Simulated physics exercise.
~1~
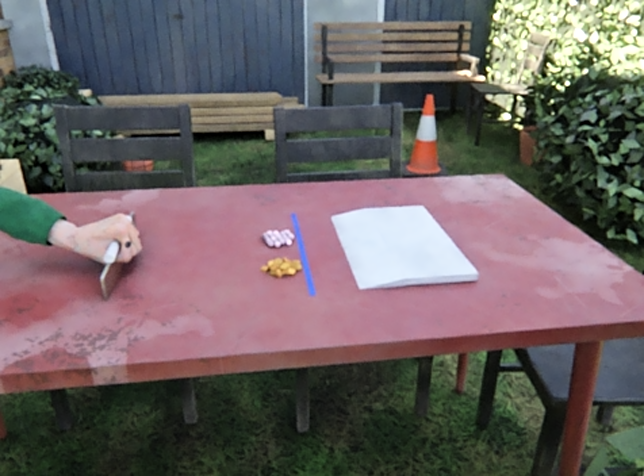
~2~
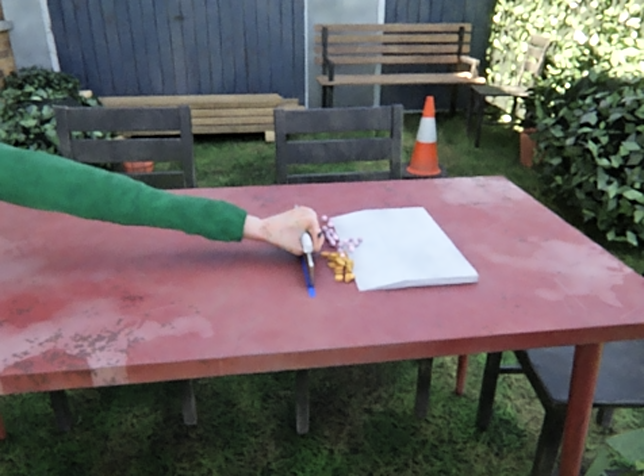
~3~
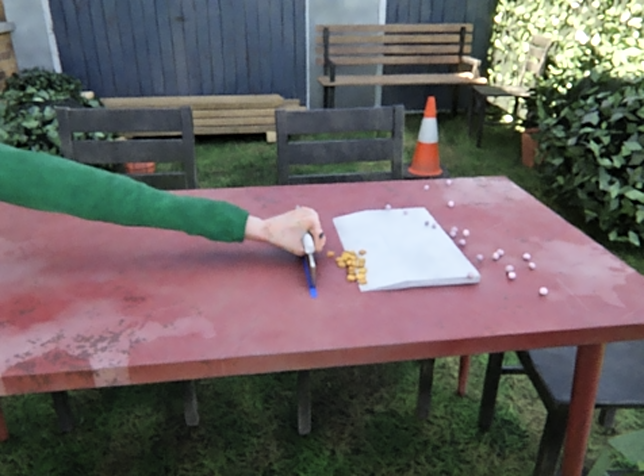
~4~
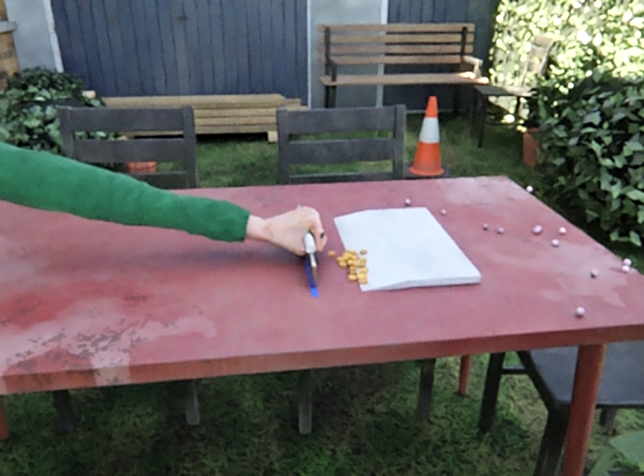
In a garden, a worn red table holds two small piles, one pinkish white and one golden yellow, beside a strip of blue tape and a low white wedge. A hand in a green sleeve holds a scraper upright at the left. It sweeps the scraper rightward, pushing both piles across the tape toward the wedge, and stops at the tape. The pale pieces scatter up and over the wedge, while the yellow ones bunch at its left edge. The pale pieces roll farther and end spread across the table's right side, with some yellow pieces resting on the wedge and most short of it.
